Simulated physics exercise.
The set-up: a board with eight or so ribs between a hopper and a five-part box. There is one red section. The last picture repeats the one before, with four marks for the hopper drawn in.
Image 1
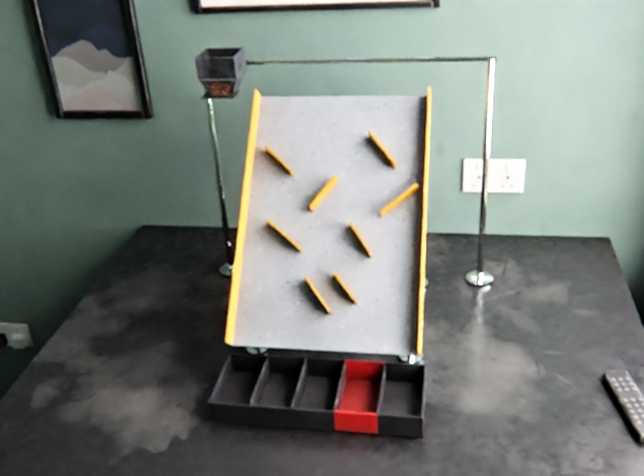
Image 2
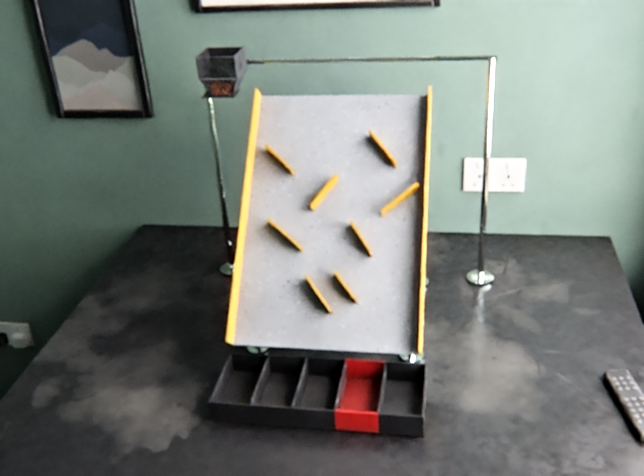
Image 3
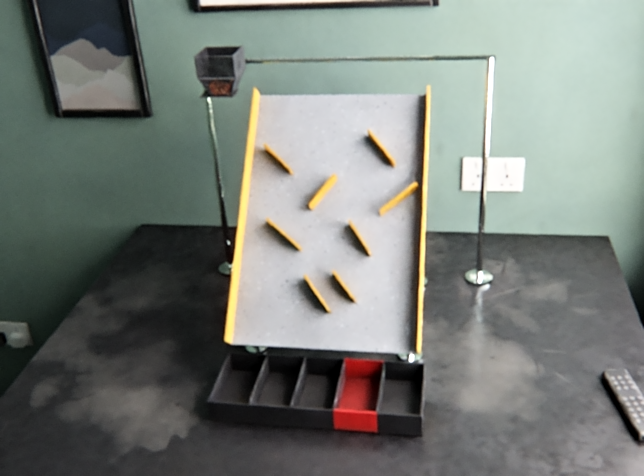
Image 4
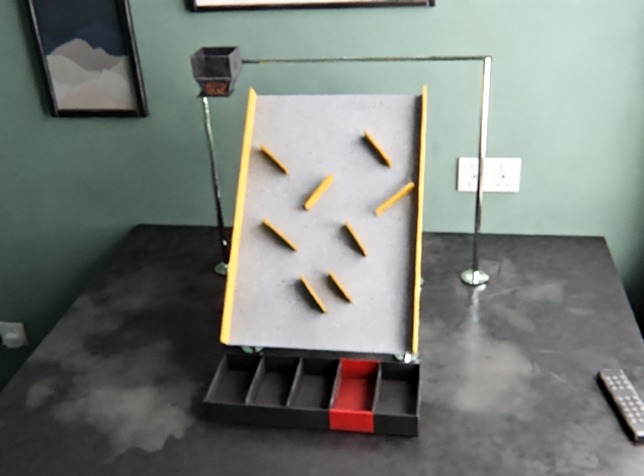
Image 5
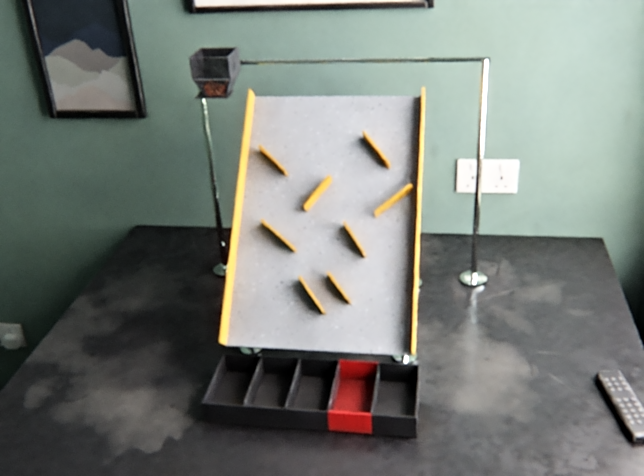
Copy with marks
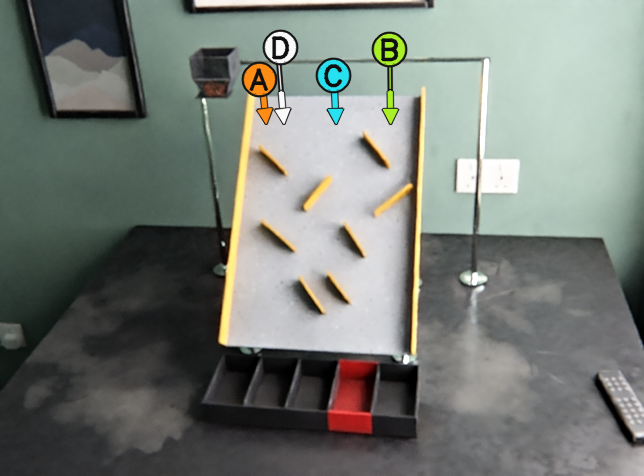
In this clip, a tilted grey board with angled yellow ribs stands on a dark table below a small dark hopper, above a five-part box with one red section; nothing moves apart from a slight shift of the view.
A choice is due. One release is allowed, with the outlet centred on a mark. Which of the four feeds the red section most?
The answer is mark D.
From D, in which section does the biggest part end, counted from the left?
The fourth from the left.
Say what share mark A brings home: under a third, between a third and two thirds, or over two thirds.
Mark A gives between a third and two thirds.
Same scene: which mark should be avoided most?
That would be B.
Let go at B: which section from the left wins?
It is the fifth one.
On the marked copy, mark A meets the board at (265, 118); mark B meets the board at (390, 118); mark C meets the board at (335, 118); mark D meets the board at (283, 118).
With A, roughly half in the red section, roughly half in other sections, just a few outside the box.
With B, just a few in the red section, almost all in other sections, just a few held on the board.
With C, roughly half in the red section, roughly half in other sections.
With D, the larger part in the red section, about a tenth in other sections.
